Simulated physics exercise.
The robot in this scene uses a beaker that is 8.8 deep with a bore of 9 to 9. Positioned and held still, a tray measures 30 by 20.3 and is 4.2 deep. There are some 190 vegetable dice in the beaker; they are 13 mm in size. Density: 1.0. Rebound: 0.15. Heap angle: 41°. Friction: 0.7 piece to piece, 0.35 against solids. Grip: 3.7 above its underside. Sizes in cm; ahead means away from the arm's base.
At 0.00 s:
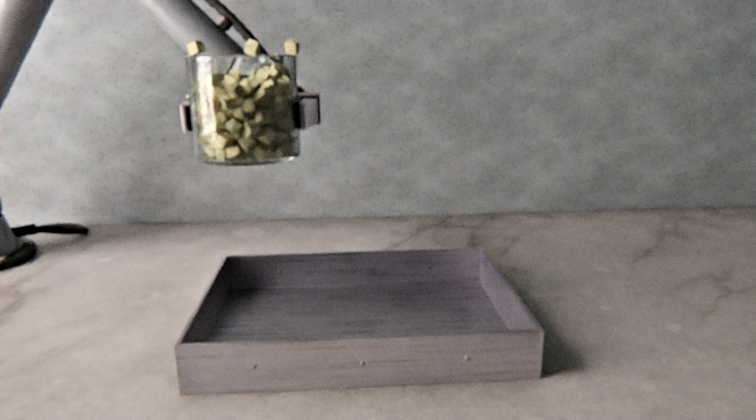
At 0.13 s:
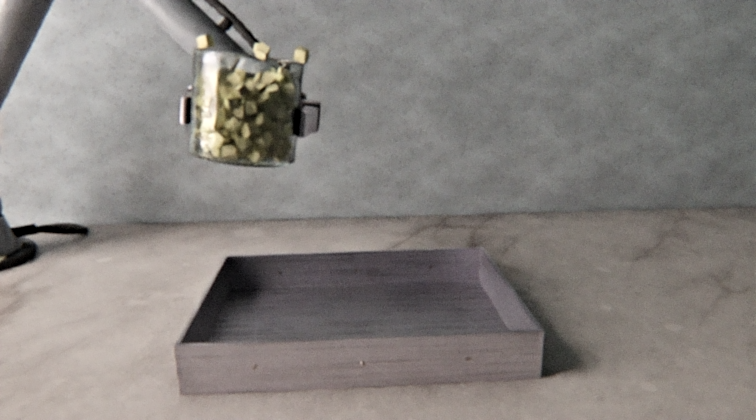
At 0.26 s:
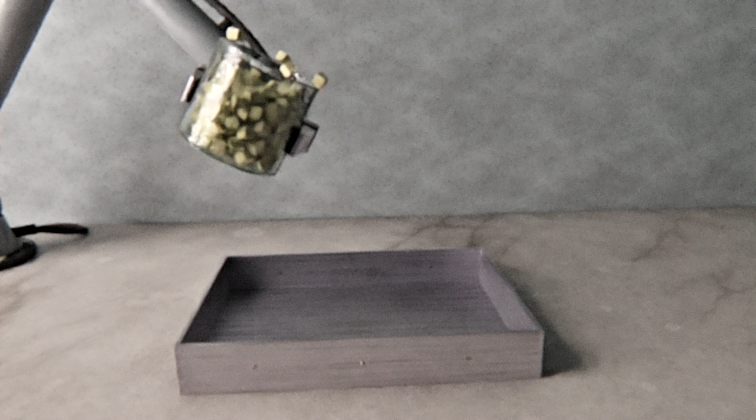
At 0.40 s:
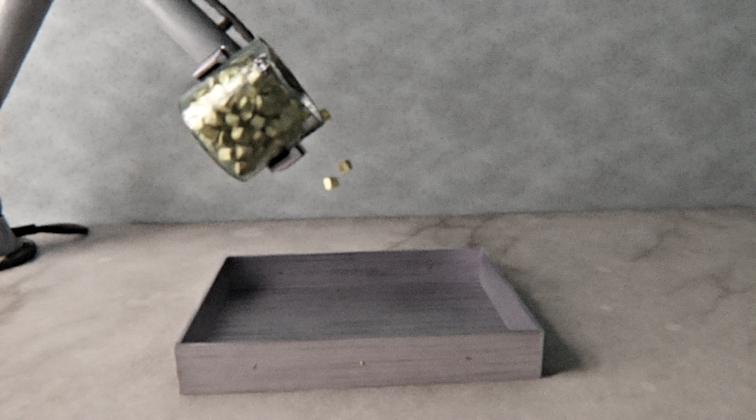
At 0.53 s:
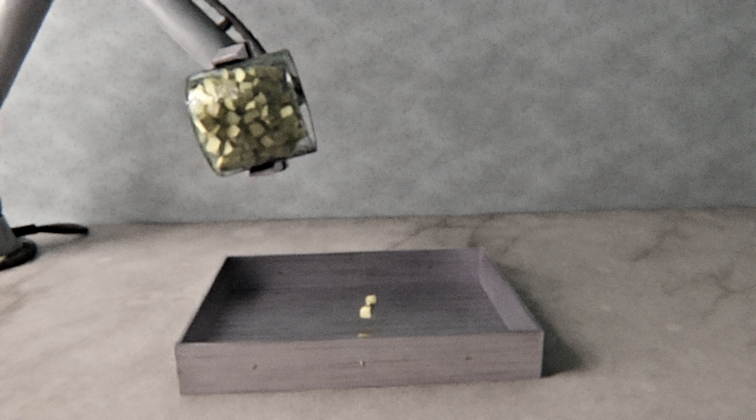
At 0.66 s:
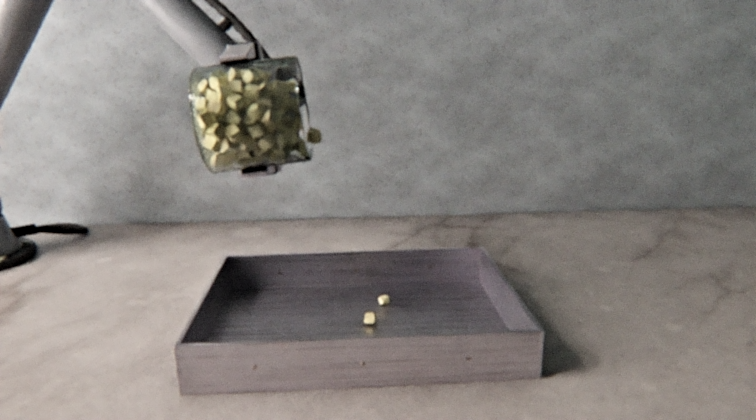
Clear beaker packed with pale green cubes tilting onto its side in a robot arm's grip, three cubes dropping into a grey tray.
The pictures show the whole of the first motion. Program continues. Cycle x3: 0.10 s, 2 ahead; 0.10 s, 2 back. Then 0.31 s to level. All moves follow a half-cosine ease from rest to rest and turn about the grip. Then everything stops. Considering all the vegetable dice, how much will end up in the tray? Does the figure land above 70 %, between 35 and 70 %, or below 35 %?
The figure lands between 35 and 70 %.
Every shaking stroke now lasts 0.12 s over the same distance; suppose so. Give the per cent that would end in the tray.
It would come to around 30 %.
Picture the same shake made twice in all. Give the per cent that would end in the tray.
In that case it would be near 35 percent.
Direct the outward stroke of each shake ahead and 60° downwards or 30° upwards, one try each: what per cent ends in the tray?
First try about 15 %, second try about 50 %.
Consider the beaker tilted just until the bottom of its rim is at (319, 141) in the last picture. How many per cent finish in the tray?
Somewhere around 15 %.
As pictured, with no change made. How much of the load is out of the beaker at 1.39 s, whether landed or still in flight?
45 %.
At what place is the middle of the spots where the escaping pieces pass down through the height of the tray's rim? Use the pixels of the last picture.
About at (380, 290).
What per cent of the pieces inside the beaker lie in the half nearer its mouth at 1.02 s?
Estimate: Around 60 %.
By 1.02 s, tilted 84° forward, highest piece 24 above the table; 149 in the beaker, 30 in the tray, 8 in flight or on a rim.
By 1.39 s, tilted 53° forward, highest piece 23 above the table; 106 in the beaker, 78 in the tray, 3 in flight or on a rim.
By 1.77 s, level, highest piece 24 above the table; 106 in the beaker, 81 in the tray.
By 2.82 s, level, highest piece 24 above the table; 106 in the beaker, 81 in the tray.
Final count, 106 in the beaker, 81 in the tray. That is 43 % in the tray.
